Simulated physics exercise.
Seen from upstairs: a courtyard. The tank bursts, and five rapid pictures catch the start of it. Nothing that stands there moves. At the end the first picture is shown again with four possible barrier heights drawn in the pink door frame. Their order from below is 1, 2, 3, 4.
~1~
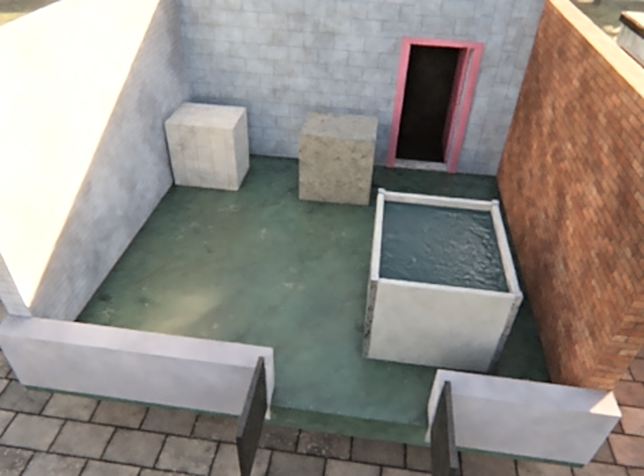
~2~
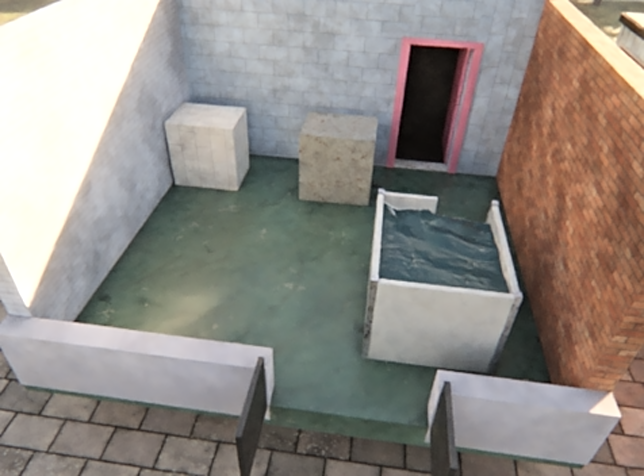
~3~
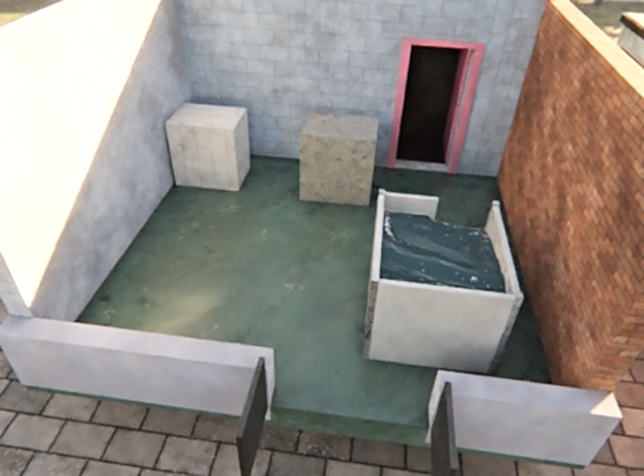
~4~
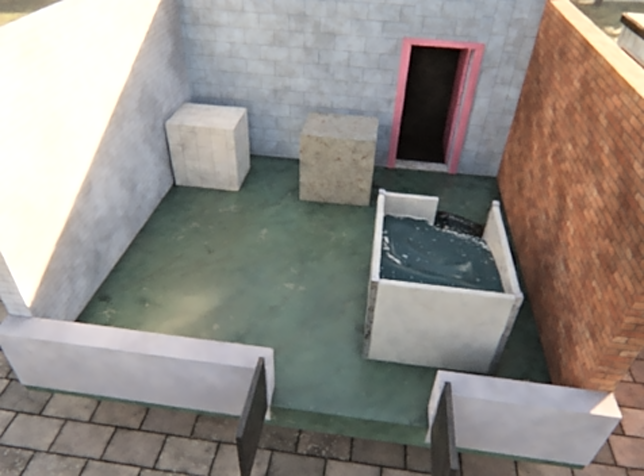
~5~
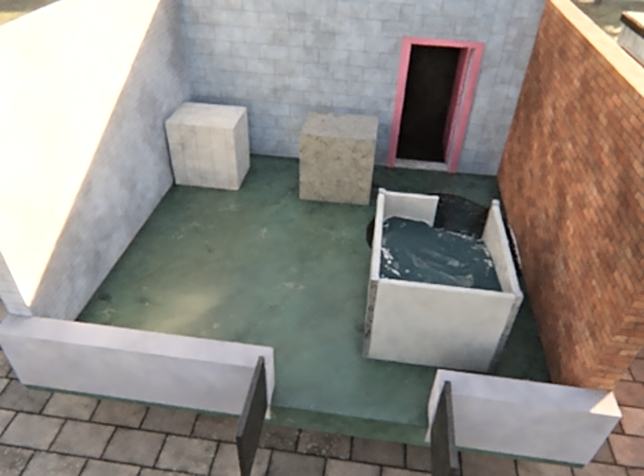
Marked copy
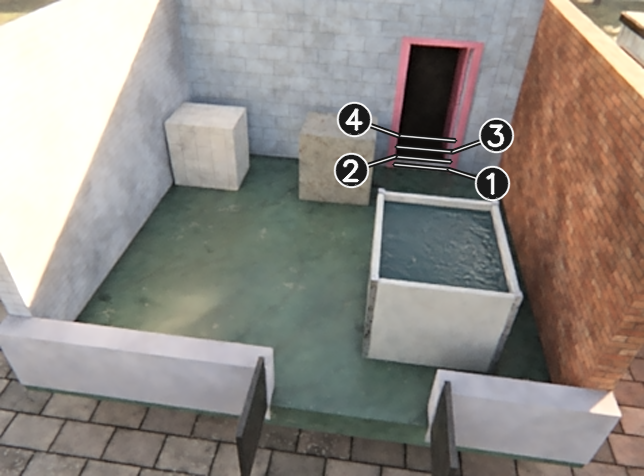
We see, from above, a walled yard with two pale blocks, a pink-framed doorway and a square tank of still water; the water churns and sinks lower, then dark water spreads over the ground behind the tank.
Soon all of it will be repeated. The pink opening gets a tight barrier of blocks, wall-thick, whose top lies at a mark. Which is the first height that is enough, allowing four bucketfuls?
The limit is 3.
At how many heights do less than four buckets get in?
Two of the four.
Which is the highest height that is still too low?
Here it is height 2.
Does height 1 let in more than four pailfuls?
Yes, that goes wrong.
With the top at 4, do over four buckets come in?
No, that is safe.
On the marked copy, 1 at (421, 167); 2 at (422, 159); 3 at (424, 149); 4 at (426, 138); from the bottom up 1, 2, 3, 4.
With 1, dozens of bucketfuls pour in.
With 2, about 14 bucketfuls get in.
With 3, a splash gets over, under a bucket.
With 4, nothing gets over.
